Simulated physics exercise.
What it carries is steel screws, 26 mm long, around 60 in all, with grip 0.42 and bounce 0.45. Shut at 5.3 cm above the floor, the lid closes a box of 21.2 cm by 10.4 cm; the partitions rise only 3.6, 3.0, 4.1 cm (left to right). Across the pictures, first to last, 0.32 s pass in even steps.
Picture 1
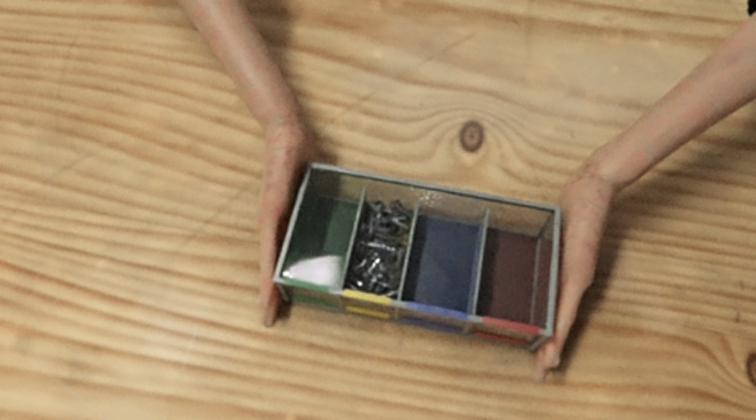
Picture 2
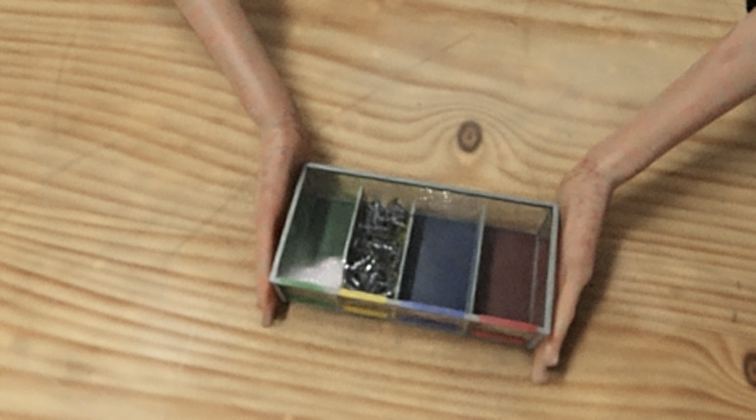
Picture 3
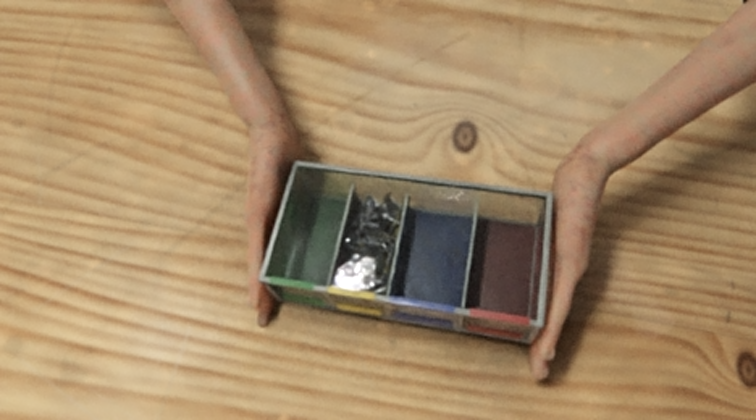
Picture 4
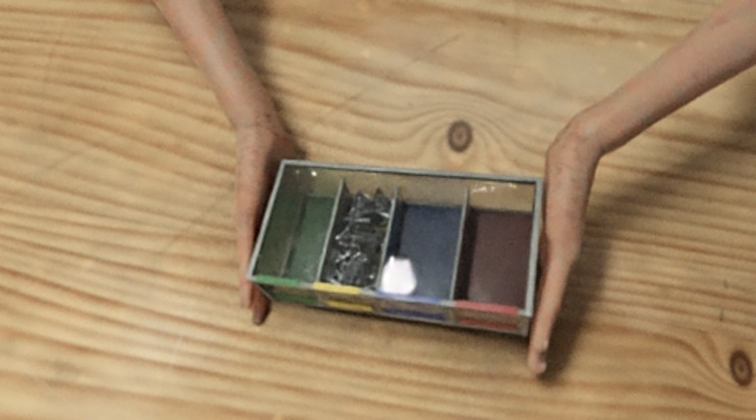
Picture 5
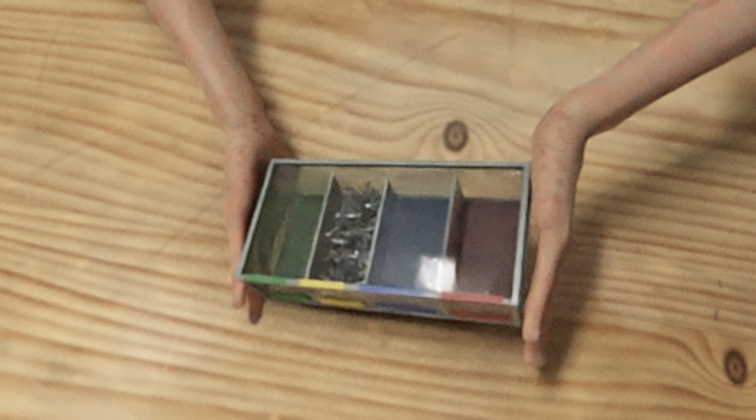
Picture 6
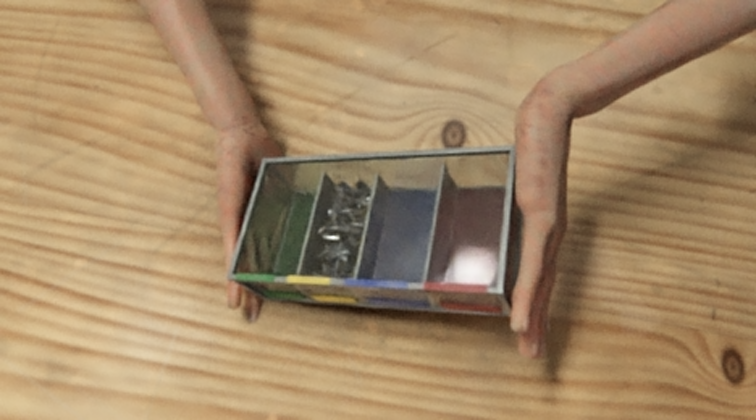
Two hands hold a clear-lidded box above a pale, knotted wooden surface, seen from above at a slight angle. Its four compartments run green, yellow, blue and red from left to right, with shiny metal screws heaped in the yellow one. The hands gradually tilt the box, raising its right side and shifting it slightly left, while a bright reflection slides rightward from green to red and the camera drifts slightly right.
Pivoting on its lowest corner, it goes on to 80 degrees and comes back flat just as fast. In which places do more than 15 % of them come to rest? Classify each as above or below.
Classification: Red compartment below, blue compartment below, green compartment below, yellow compartment above.
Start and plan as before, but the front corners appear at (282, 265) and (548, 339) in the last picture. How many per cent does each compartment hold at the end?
Per cent by compartment: Red 5, blue 5, green 0, yellow 90.
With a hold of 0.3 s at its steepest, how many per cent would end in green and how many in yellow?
In per cent: Green 5, yellow 95.
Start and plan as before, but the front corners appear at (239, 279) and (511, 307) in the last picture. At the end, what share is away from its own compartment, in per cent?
Roughly 0 per cent.
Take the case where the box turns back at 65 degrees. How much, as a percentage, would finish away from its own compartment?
0 %.
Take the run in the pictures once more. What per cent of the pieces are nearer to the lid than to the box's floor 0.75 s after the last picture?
Around 20 in a hundred, give or take.
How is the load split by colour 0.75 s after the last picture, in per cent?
Per cent by colour: Red 0; blue 0; green 0; yellow 100.
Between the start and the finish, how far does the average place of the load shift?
I'd put it at close to 0.5 cm.
Then, 0.75 s after the last picture, tilt 78 degrees; yellow 100 %.
Then, 1.25 s after the last picture, tilt 32 degrees; yellow 100 %.
Then, 1.81 s after the last picture, tilt 0 degrees; yellow 100 %.
In the end, red 0 %, blue 0 %, green 0 %, yellow 100 %.
